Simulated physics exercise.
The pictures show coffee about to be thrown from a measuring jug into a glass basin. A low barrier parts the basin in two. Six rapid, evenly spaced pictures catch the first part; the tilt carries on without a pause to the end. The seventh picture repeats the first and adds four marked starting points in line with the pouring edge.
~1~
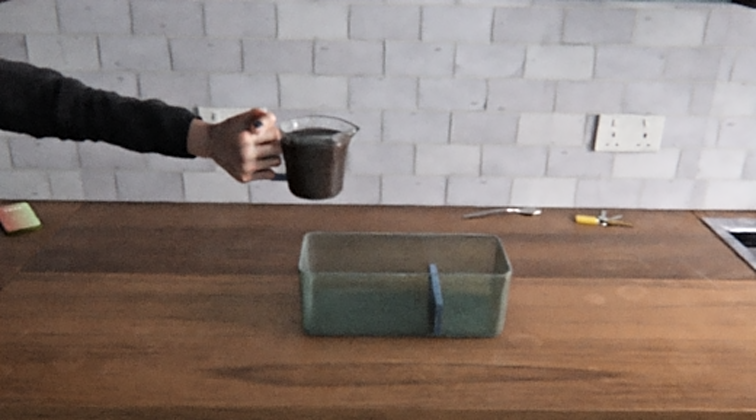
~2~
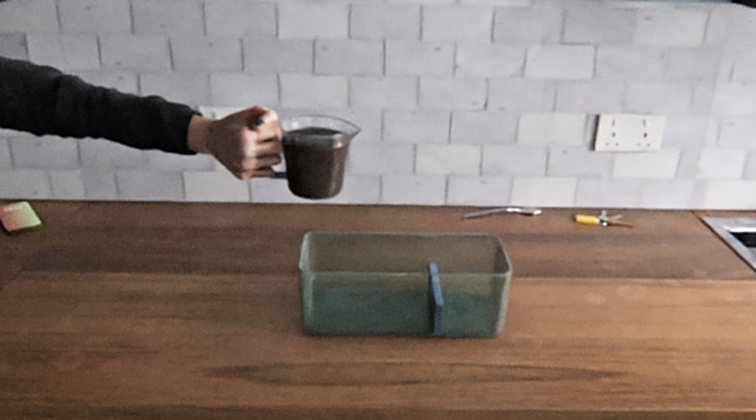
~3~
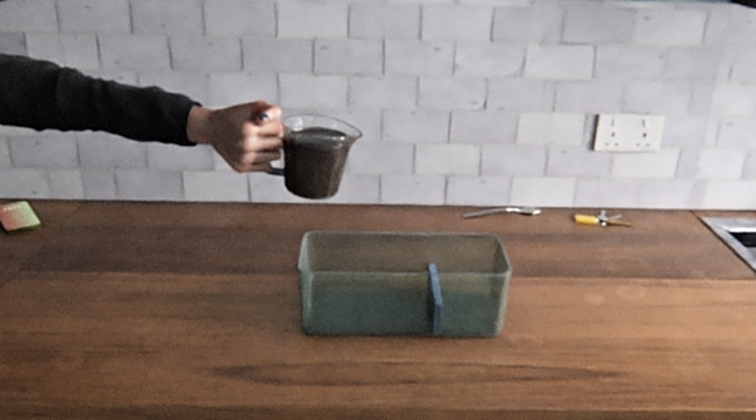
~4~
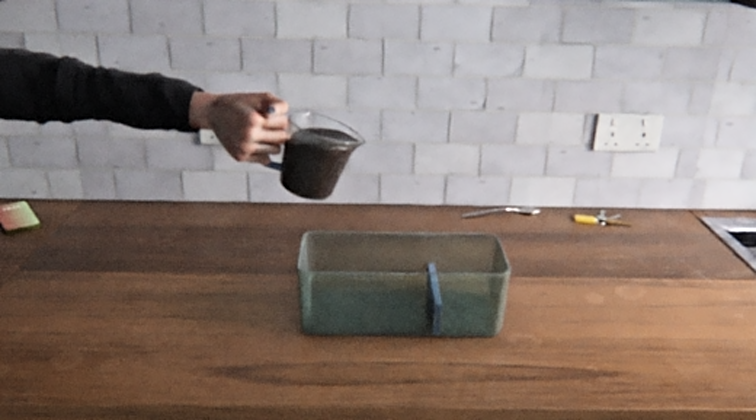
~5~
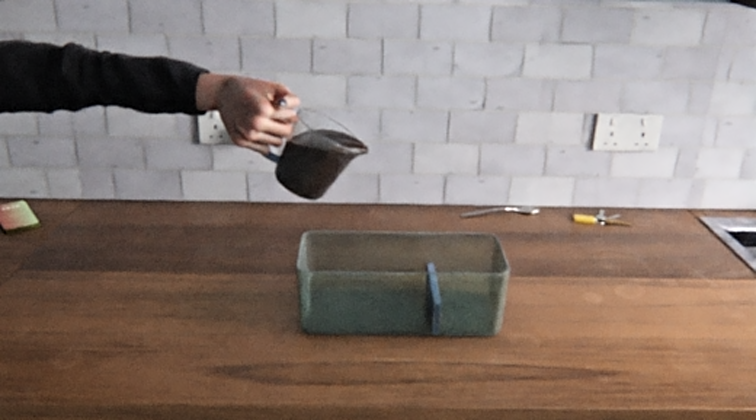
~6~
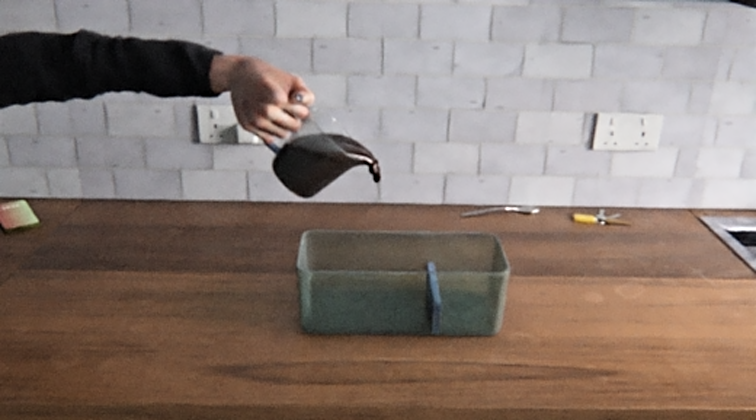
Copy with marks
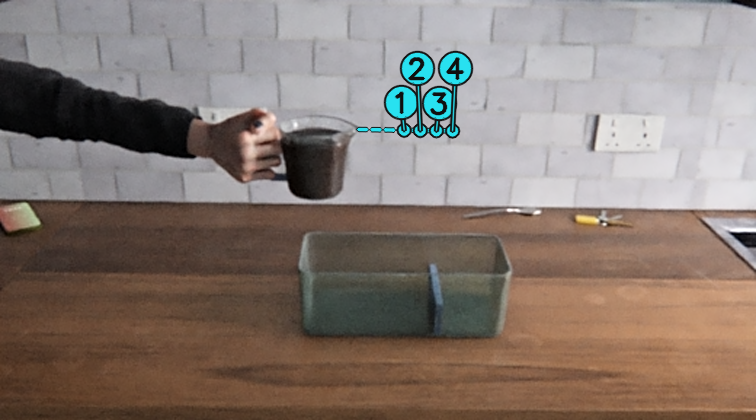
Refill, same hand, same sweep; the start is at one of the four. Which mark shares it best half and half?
Choose 1.
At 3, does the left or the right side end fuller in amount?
The right one.
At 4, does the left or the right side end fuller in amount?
The right side.
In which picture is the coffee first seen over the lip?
In picture 5.
In cyan, 1 at (404, 130); 2 at (420, 130); 3 at (436, 130); 4 at (452, 131).
With 1, about 51 % ends left of the wall and 48 % right of it.
With 2, about 23 % ends left of the wall and 75 % right of it.
With 3, about 18 % ends left of the wall and 77 % right of it; 5 % is lost outside.
With 4, about 20 % ends left of the wall and 77 % right of it; 3 % is lost outside.
